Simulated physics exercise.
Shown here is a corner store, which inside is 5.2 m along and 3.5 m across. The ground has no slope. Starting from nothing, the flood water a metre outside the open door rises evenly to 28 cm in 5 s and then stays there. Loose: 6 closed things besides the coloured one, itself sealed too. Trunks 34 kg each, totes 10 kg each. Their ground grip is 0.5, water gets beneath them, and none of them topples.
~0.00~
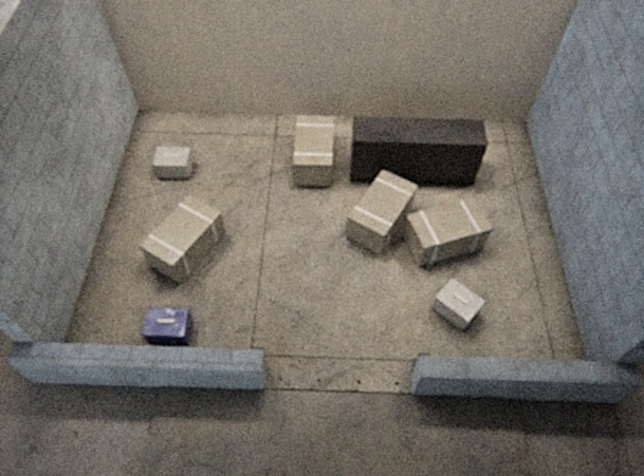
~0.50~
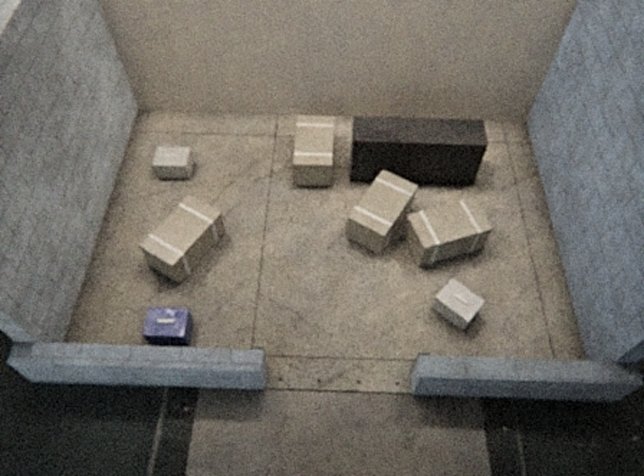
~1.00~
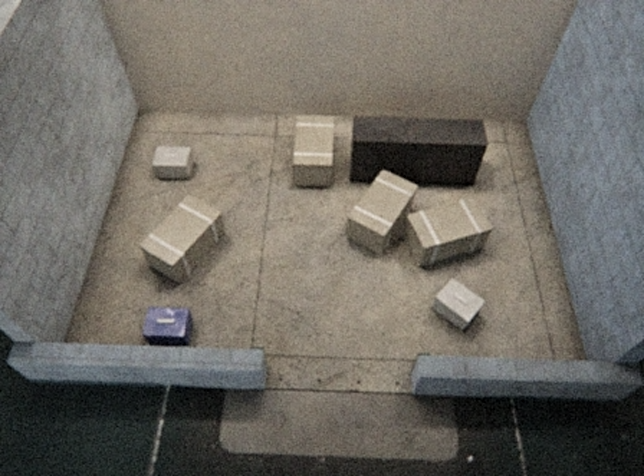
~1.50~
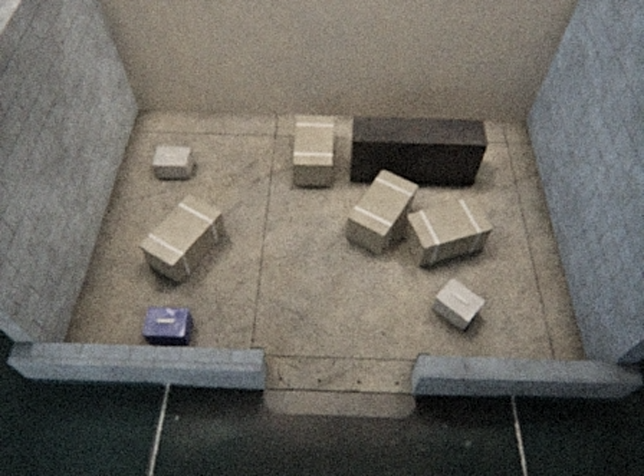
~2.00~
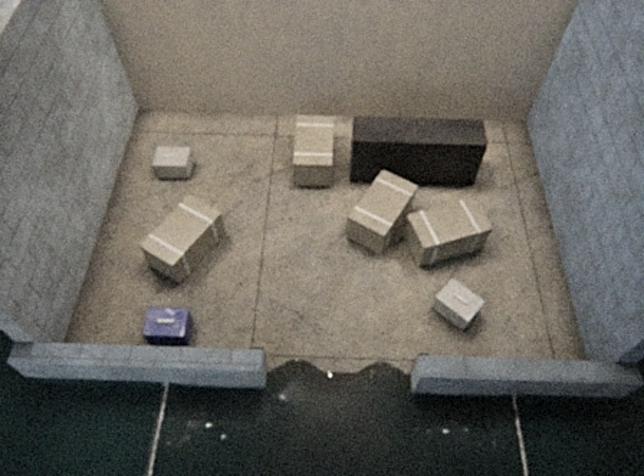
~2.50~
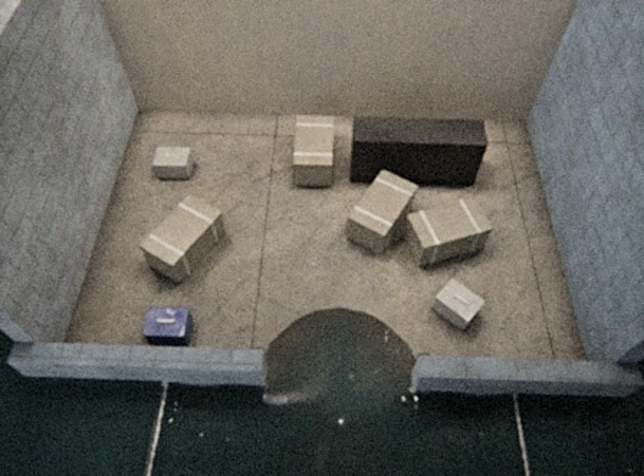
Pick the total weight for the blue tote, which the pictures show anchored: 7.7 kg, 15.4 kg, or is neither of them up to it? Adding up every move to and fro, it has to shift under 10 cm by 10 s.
15.4 kg is needed.
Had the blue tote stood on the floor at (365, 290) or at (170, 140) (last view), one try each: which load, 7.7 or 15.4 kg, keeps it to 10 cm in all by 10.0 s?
At the first spot nothing offered works, at the second nothing offered works.
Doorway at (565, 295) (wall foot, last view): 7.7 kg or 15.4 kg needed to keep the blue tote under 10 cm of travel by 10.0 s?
If so, both fall short.
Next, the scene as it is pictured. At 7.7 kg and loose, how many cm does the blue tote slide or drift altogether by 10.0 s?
It covers about 50 cm altogether.
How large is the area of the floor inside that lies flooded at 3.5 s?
Wet: Near 2.5 m2.
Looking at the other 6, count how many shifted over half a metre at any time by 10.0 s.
By my count, 4.
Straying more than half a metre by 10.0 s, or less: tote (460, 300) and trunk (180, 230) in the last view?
Falls short; falls short.
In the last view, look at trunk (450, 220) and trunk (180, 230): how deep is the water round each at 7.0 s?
9 and 4 cm.
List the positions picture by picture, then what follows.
The first picture shows the blue tote at (166, 322) rests on the ground; water covers 0.0 m2; 0 of 7 have shifted.
The second picture shows the blue tote at (166, 322), on the bottom; water covers 0.0 m2; 0 of 7 have shifted.
The third picture shows the blue tote at (166, 322) rests on the ground; water covers 0.0 m2; 0 of 7 have shifted.
The fourth picture shows the blue tote at (166, 322), on the bottom; water covers 0.0 m2; 0 of 7 have shifted.
The fifth picture shows the blue tote at (166, 322), on the bottom; water covers 0.0 m2; 0 of 7 have shifted.
The sixth picture shows the blue tote at (166, 322), on the bottom; 0.7 m2 under water; 0 of 7 have shifted.
After 3.5 s the blue tote would be 0 cm from its start with 7.7 kg and 0 cm from its start with 15.4 kg; 0 cm of water round it then.
After 4.5 s the blue tote would be 0 cm from its start with 7.7 kg and 0 cm from its start with 15.4 kg; 0 cm of water round it then.
After 7.0 s the blue tote would be 0 cm from its start with 7.7 kg and 0 cm from its start with 15.4 kg; 2 cm of water round it then.
After 10.0 s the blue tote would be 47 cm from its start with 7.7 kg and 0 cm from its start with 15.4 kg; 8 cm of water round it then.
